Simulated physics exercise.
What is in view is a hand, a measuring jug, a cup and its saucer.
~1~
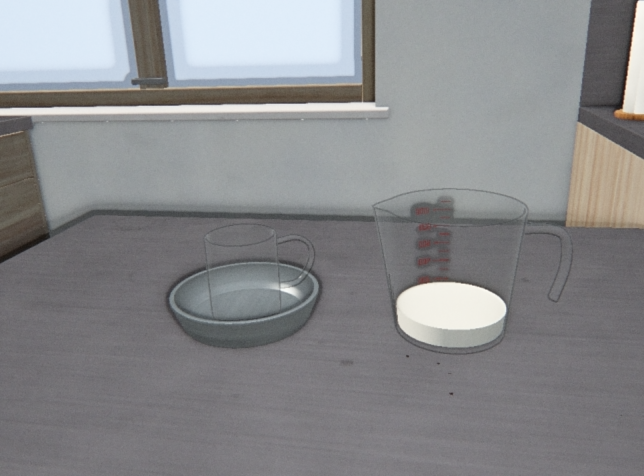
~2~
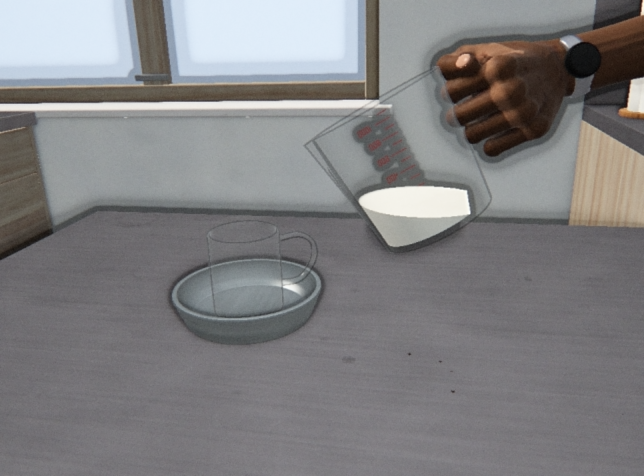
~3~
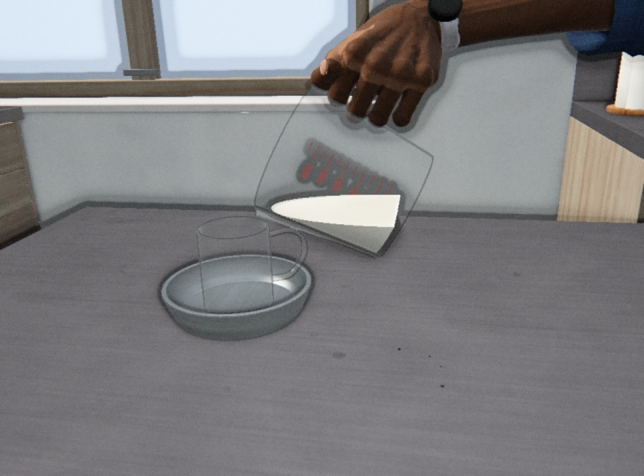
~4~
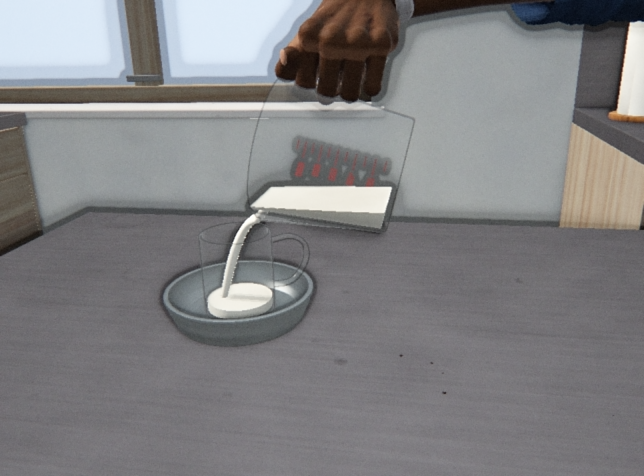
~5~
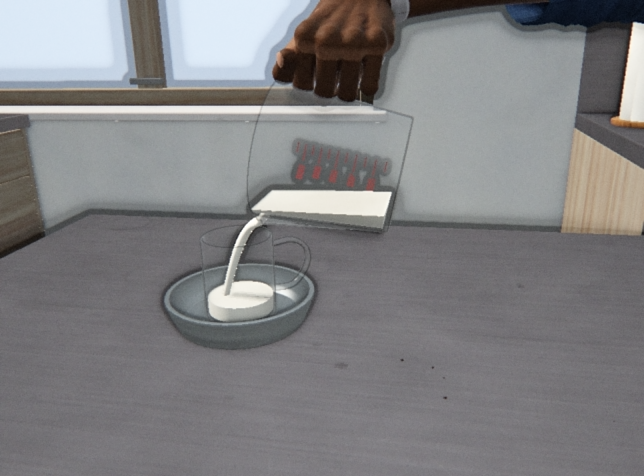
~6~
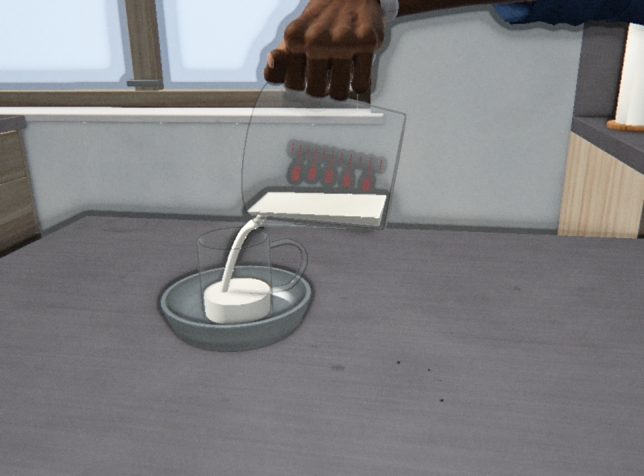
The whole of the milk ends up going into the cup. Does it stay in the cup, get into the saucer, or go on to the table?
I expect it will not spill at all.
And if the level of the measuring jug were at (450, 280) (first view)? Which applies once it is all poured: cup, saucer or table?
Outcome: Overflow to saucer only.
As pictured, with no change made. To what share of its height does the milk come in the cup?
Close to 50 %.
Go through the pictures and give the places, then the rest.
In the first picture, both stand on the top; measuring jug (452, 265) nearly empty; cup (243, 271) empty; saucer (221, 327) dry.
In the second picture, the hand lifts the measuring jug; measuring jug (405, 161) tipped 30° with all of its load; cup (246, 268) empty.
In the third picture, the measuring jug is brought over; measuring jug (343, 175) tipped 65° with all of its load; cup (236, 263) empty.
In the fourth picture, a stream runs into the cup; measuring jug (331, 160) tipped 75° with about three quarters of its load; cup nearly empty, surface at (240, 297).
In the fifth picture, a stream runs into the cup; measuring jug (330, 161) tipped 80° with about two thirds of its load; cup (239, 272) about a quarter full.
In the sixth picture, a stream runs into the cup; measuring jug (325, 161) tipped 80° with about half of its load; cup about a quarter full, surface at (237, 292); saucer (212, 331) dry.
Soon after, the cup is about a third full; the saucer is dry.
Later, the cup is about half full; the saucer is dry.
In the end, the cup is about half full; the saucer is dry.
